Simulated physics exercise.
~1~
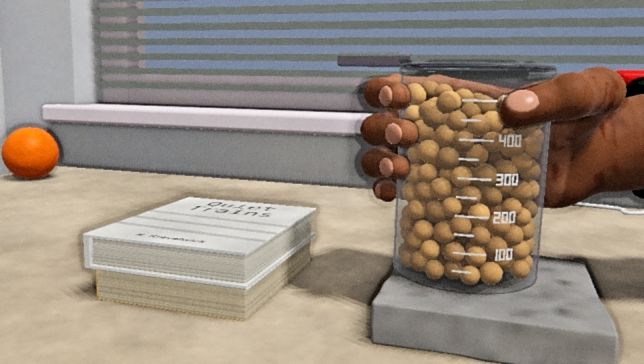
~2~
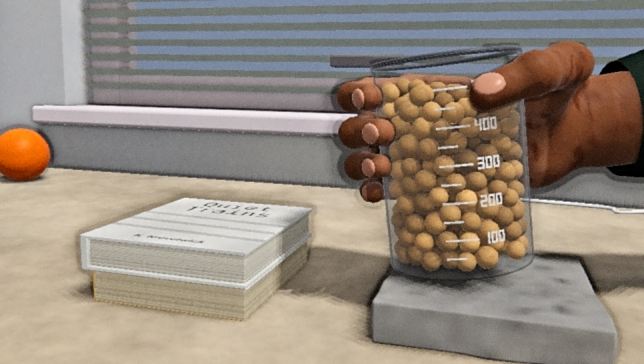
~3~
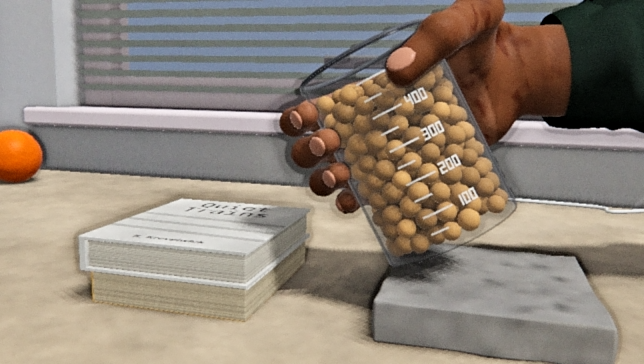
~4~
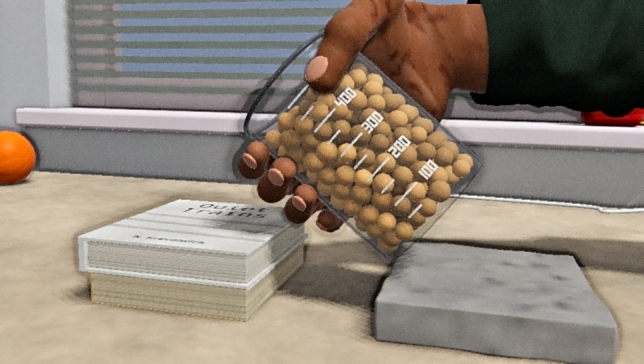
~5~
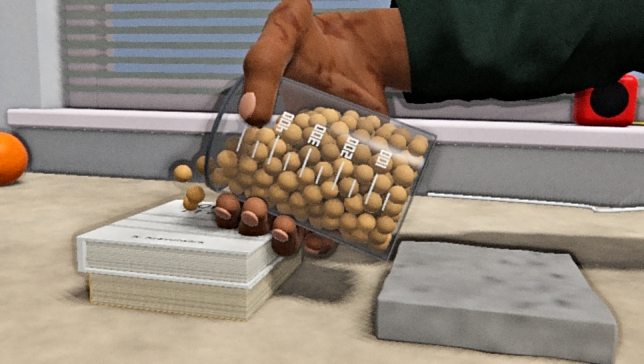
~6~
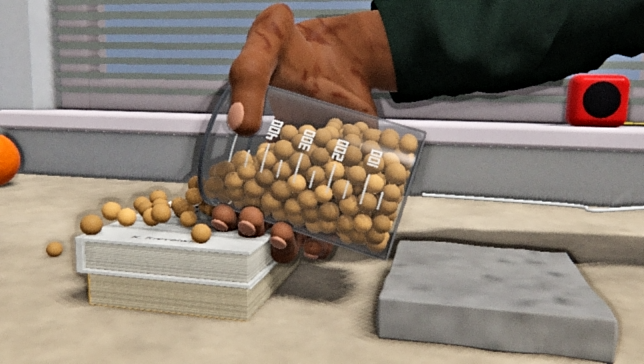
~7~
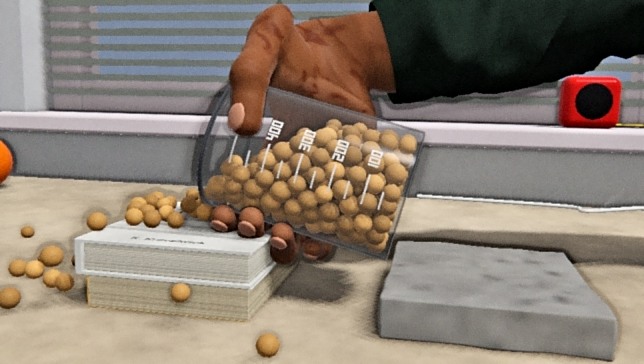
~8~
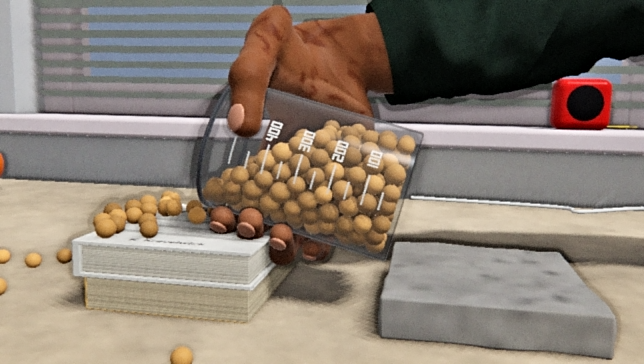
The video shows a hand lifting a clear, open beaker of round wooden beads from a gray block and tipping it leftward onto a stack of books. Some beads tumble out, scattering over the books and table, while most stay inside the tilted, still-held beaker.
